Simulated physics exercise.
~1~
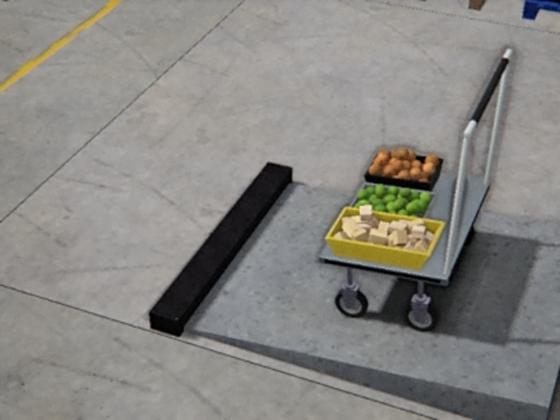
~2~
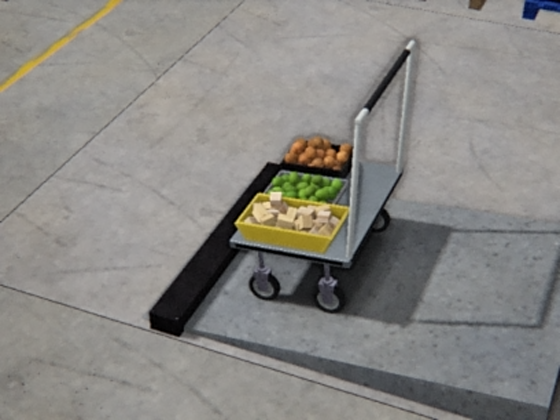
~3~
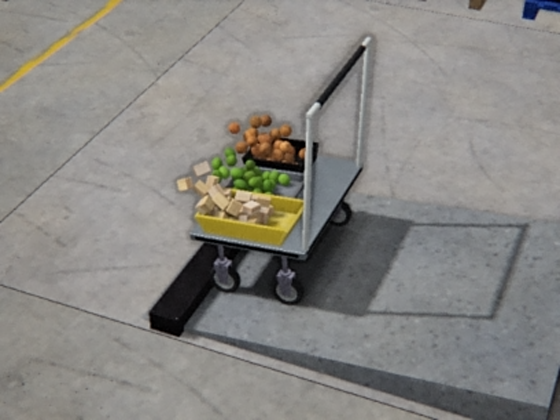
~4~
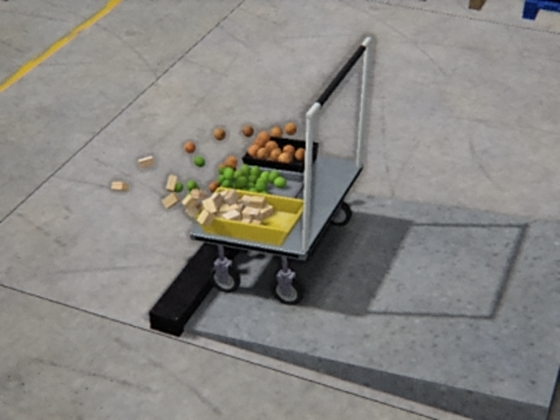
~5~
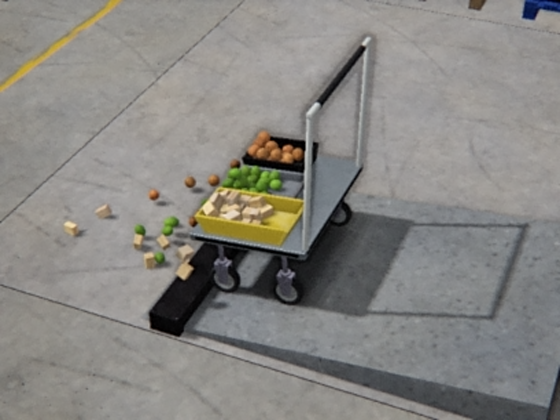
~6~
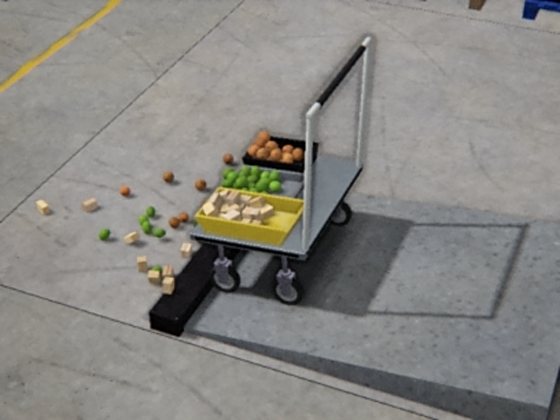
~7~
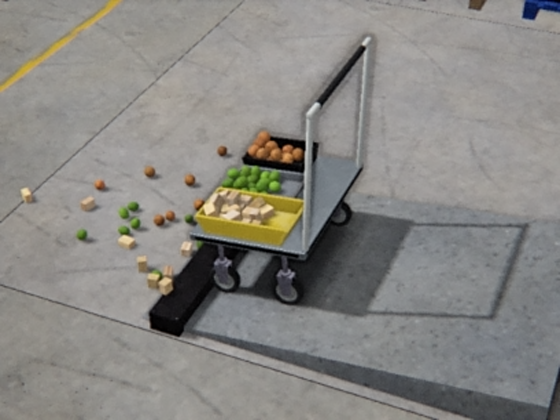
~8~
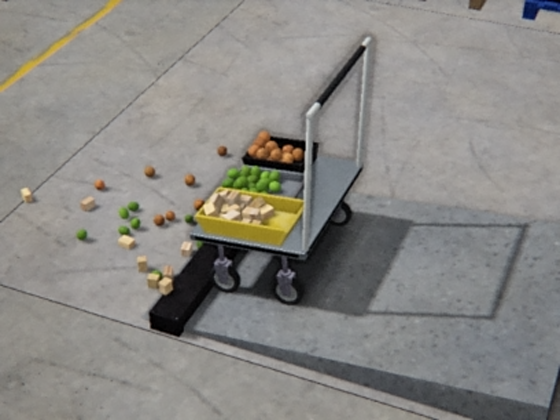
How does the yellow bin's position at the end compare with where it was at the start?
It began farther right, up the ramp from the black kerb, and ended farther left and slightly higher in view, right by the kerb, still sitting on the stopped cart.
